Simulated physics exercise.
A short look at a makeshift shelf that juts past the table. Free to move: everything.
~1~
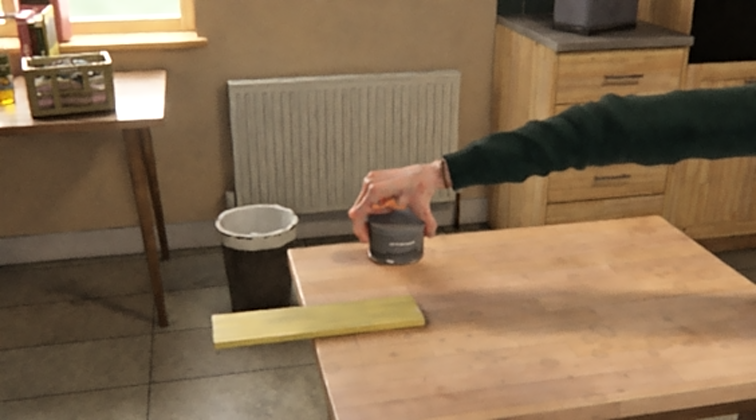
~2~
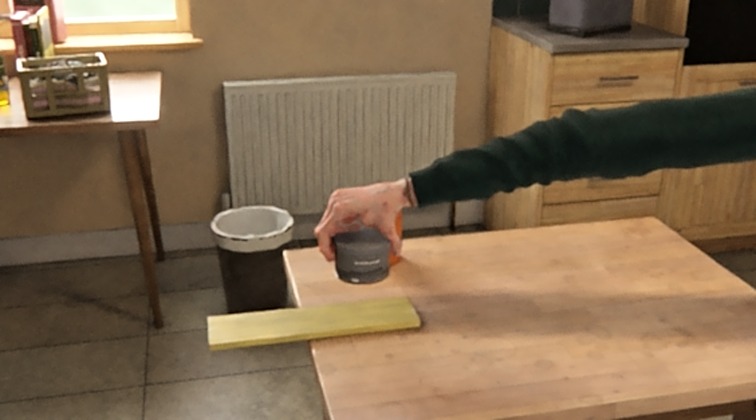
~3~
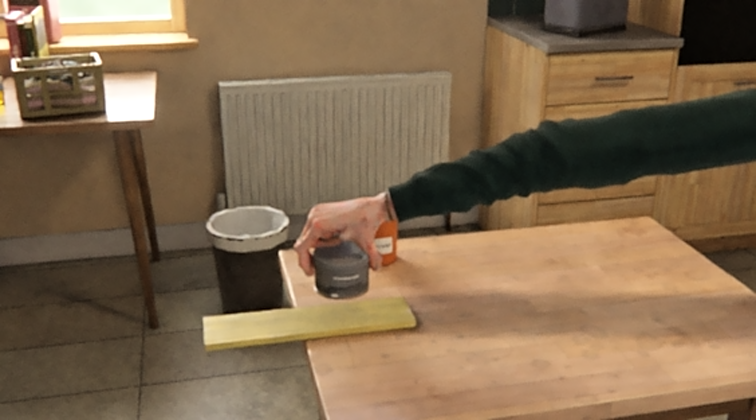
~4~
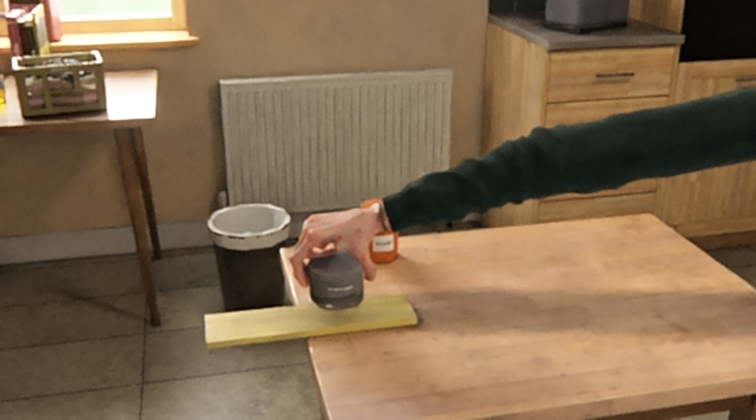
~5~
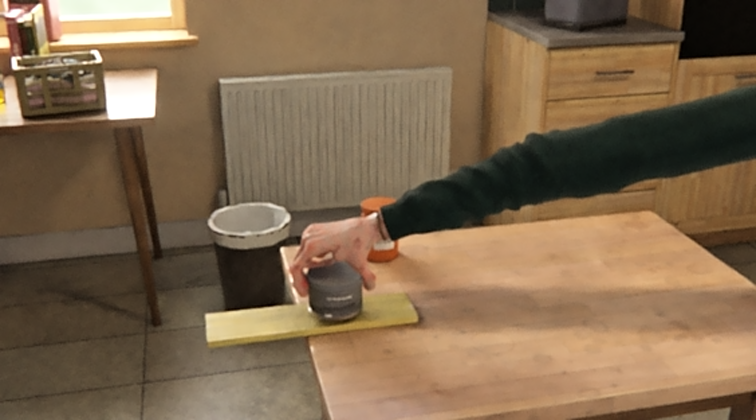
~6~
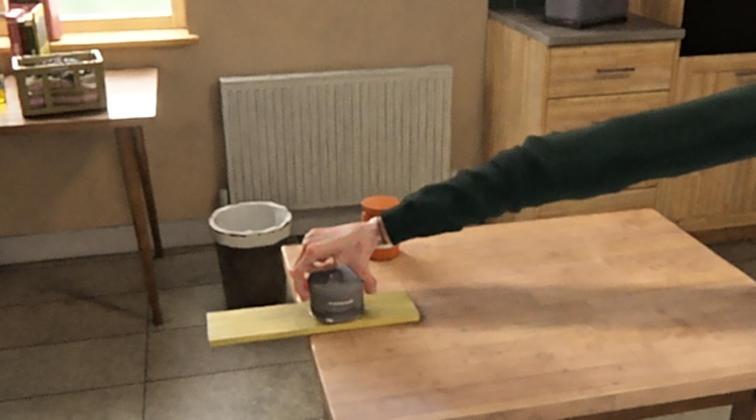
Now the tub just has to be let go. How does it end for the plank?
The plank stays where it is.
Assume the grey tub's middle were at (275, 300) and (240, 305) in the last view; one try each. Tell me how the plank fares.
In the first case it comes down; in the second case it tips off the edge.
Then, 0.80 s past the last view, nothing moves.
Then, 1.70 s past the last view, grey tub resting near (337, 294).
Finally, all 3 still in place. Final places as the last picture's camera would see them, grey tub near (337, 294). The plank keeps its balance.
